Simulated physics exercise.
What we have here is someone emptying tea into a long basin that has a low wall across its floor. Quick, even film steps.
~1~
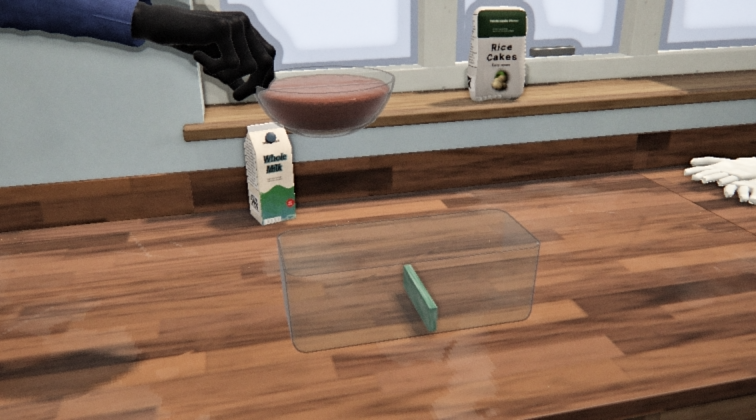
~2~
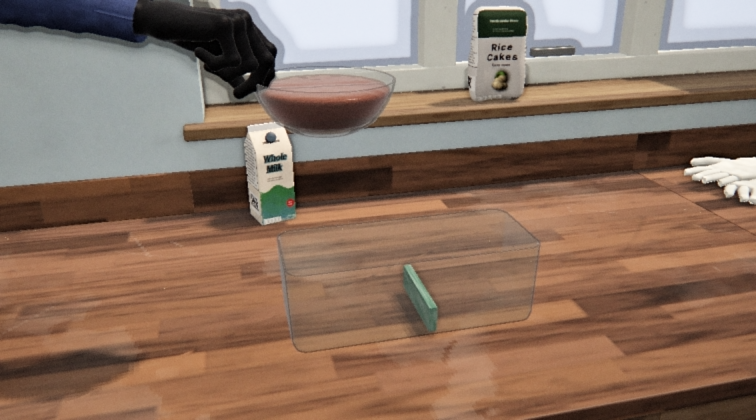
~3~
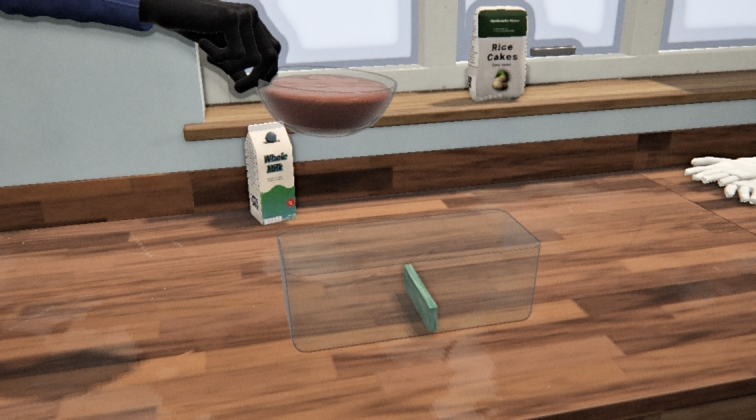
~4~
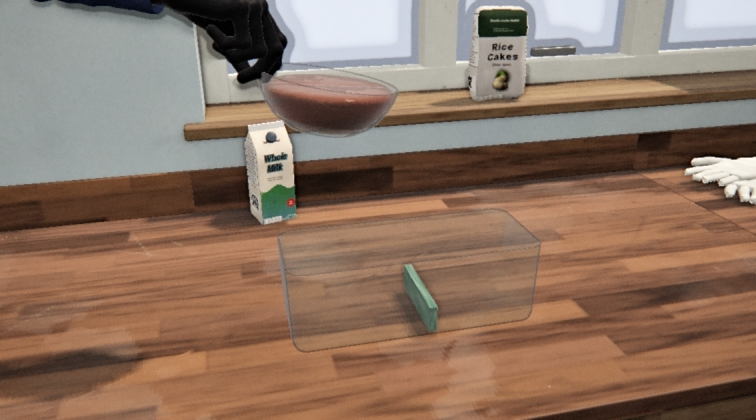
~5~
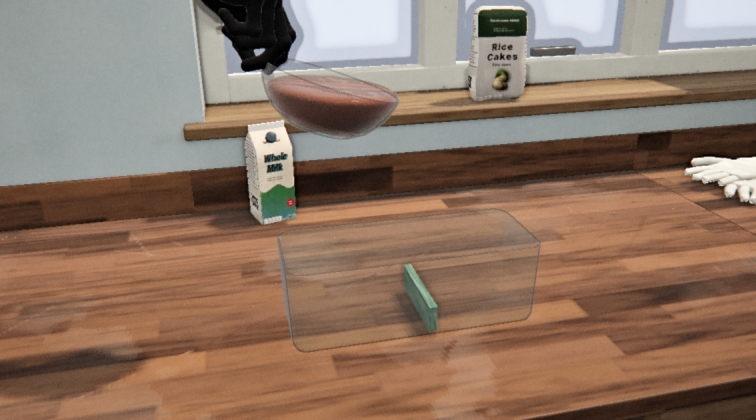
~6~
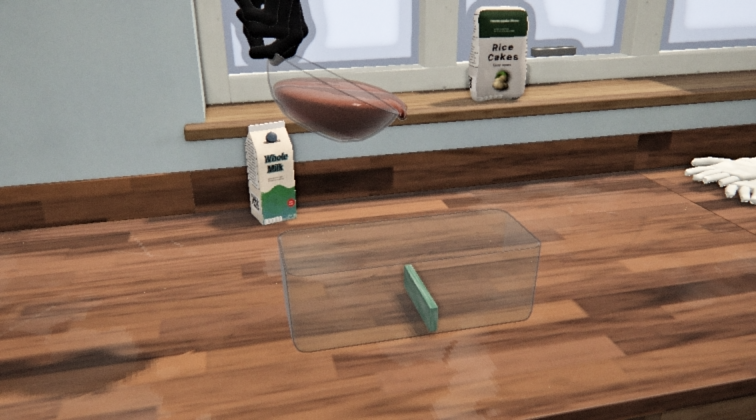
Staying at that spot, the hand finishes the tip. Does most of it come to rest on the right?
Yes, the fullest part is on the right.
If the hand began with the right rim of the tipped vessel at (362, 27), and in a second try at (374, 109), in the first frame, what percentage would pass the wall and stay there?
You'd get 55 percent from the first and 50 percent from the second.
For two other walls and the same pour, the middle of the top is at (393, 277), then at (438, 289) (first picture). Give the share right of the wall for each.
85 % and 35 %, roughly.
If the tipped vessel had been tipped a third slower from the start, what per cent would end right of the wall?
70 per cent or thereabouts.
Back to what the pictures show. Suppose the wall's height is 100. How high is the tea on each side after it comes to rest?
30 per cent left, 70 per cent right.
A moment on, the tilt is 83° and 10 per cent is still to pour, 1 is left of the wall and 30 right of it.
Next, the tilt is 95° and 0 per cent is still to pour, 21 is left of the wall and 66 right of it.
Then the tilt is 95° and 0 per cent is still to pour, 29 is left of the wall and 65 right of it.
Later the tilt is 95° and 0 per cent is still to pour, 30 is left of the wall and 64 right of it.
Finally, 30 per cent lies left of the wall, 64 right of it and 6 outside.
